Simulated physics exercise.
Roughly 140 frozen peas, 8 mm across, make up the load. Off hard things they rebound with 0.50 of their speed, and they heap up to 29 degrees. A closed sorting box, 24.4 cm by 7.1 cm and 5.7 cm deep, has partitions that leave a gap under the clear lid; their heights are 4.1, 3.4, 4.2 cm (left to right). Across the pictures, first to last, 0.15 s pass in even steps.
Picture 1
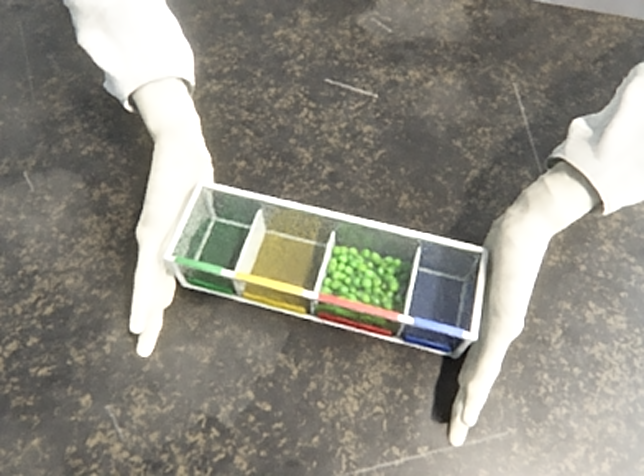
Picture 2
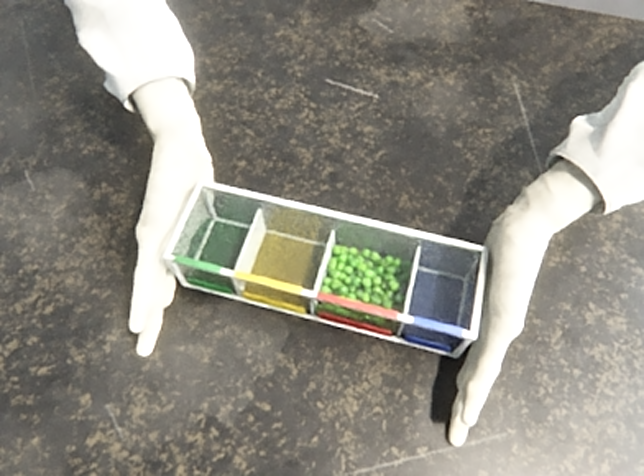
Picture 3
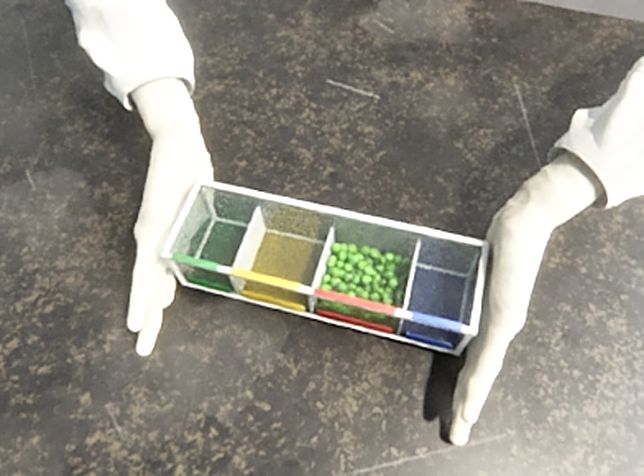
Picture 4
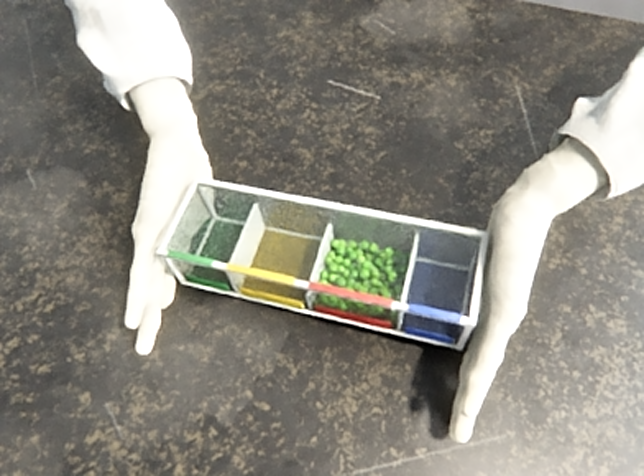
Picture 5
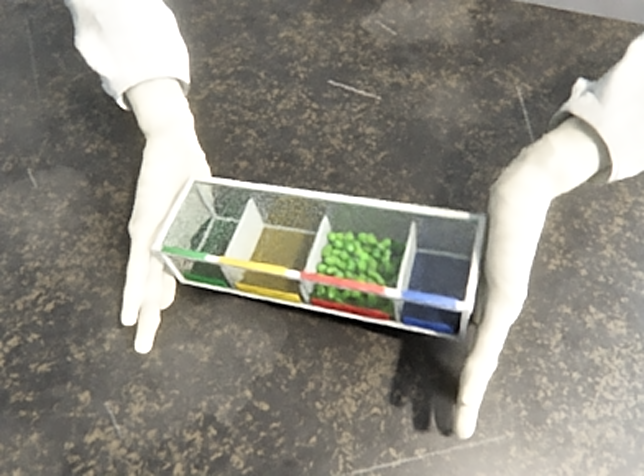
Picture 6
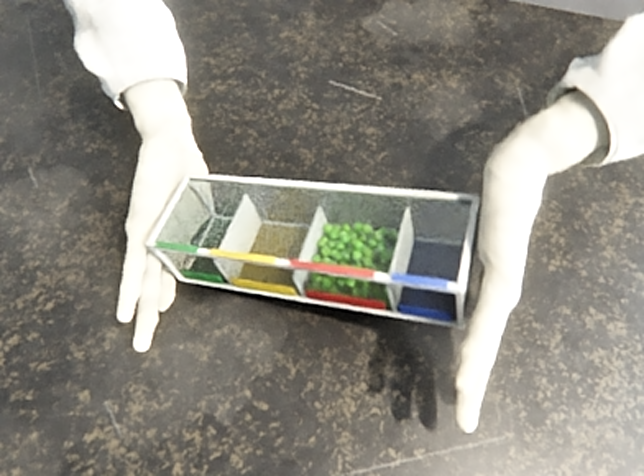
The footage shows two pale hands in white sleeves holding a clear divided box with green, yellow, red and blue sections on a dark mottled surface, gradually tilting it as its right end rises while green peas remain in the red section.
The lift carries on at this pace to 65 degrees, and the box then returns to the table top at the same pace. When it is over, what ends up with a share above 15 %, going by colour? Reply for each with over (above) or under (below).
Red - over, blue - under, green - under, yellow - over.
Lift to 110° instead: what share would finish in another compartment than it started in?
Near 90 in a hundred.
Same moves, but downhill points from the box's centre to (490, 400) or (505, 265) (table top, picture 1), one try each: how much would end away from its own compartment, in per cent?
Approximately 10 percent, then 5 percent.
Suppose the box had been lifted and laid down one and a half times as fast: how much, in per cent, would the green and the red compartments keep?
Expect green at 5 percent and red at 50 percent.
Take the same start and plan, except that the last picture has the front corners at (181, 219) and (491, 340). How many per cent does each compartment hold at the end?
Red 95; blue 5; green 0; yellow 0.
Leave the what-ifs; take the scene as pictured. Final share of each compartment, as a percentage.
Red 70; blue 0; green 5; yellow 25.
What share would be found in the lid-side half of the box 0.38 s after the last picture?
About 30 %.
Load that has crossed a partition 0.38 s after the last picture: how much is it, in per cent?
Value: Close to 5 %.
Then, 0.38 s after the last picture, tilt 64 degrees; red 95 %, yellow 5 %.
Then, 0.63 s after the last picture, tilt 27 degrees; red 70 %, green 5 %, yellow 25 %.
Then, 0.99 s after the last picture, tilt 0 degrees; red 70 %, green 5 %, yellow 25 %.
In the end, red 70 %, blue 0 %, green 5 %, yellow 25 %.
